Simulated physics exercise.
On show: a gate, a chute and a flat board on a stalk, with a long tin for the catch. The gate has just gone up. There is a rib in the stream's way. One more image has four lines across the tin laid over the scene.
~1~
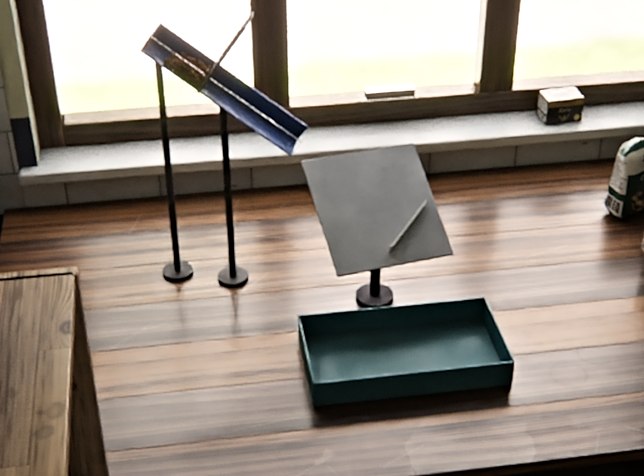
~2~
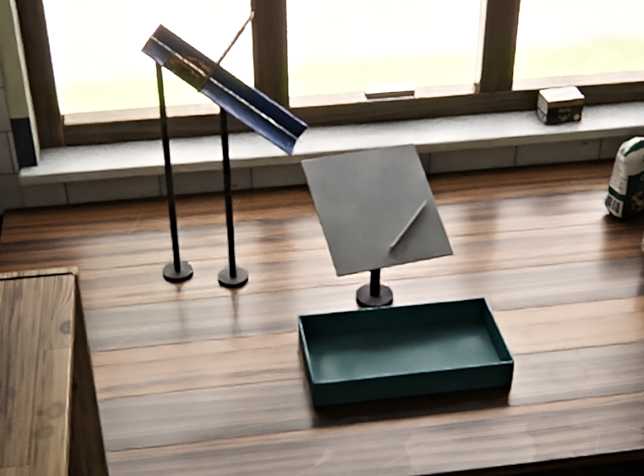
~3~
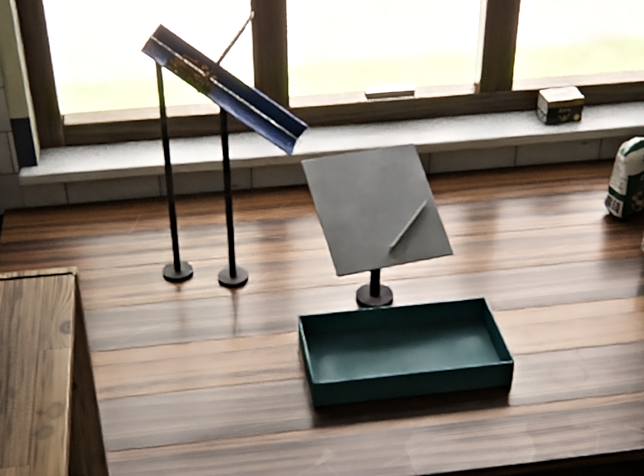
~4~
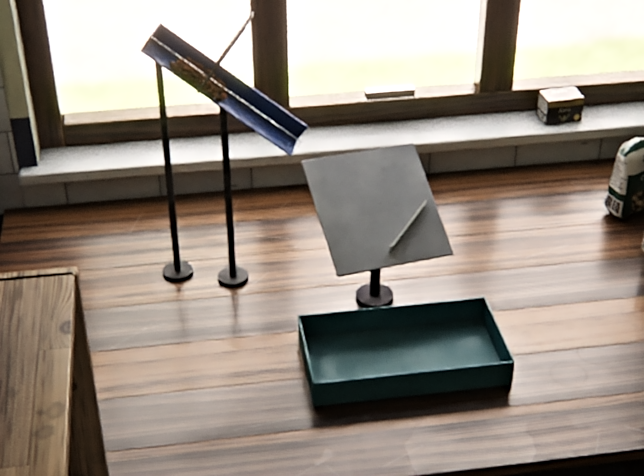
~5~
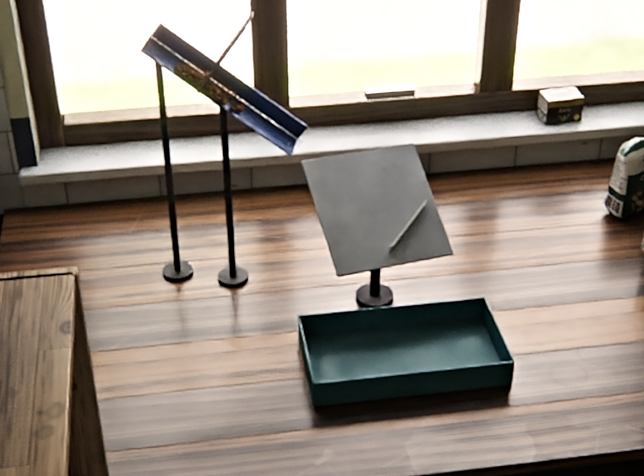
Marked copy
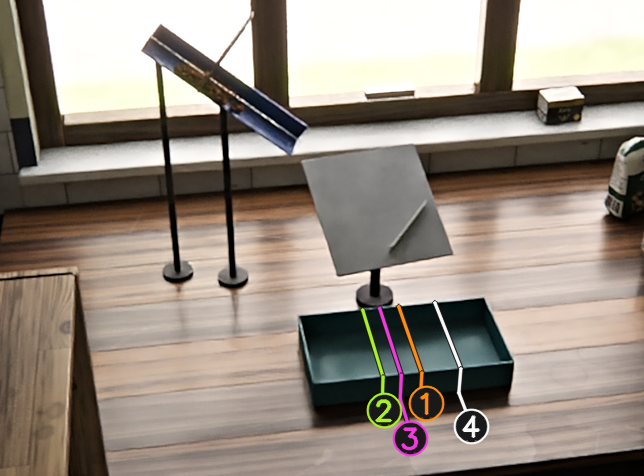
Small brown bits creeping down a tilted blue chute by a window, above a ribbed grey board and an empty green tin.
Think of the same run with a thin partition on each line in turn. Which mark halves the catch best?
Take 3.
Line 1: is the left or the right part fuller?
Left.
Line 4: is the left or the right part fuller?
The left side.
On the marked copy, line 1 crosses the front rim at (421, 371); line 2 crosses the front rim at (382, 376); line 3 crosses the front rim at (401, 374); line 4 crosses the front rim at (460, 367).
If 1 is chosen, of what is caught, nearly all on the left of the divider, a small part on the right.
If 2 is chosen, of what is caught, a small part on the left of the divider, nearly all on the right.
If 3 is chosen, of what is caught, about a third on the left of the divider, about two thirds on the right.
If 4 is chosen, of what is caught, all on the left of the divider, none on the right.
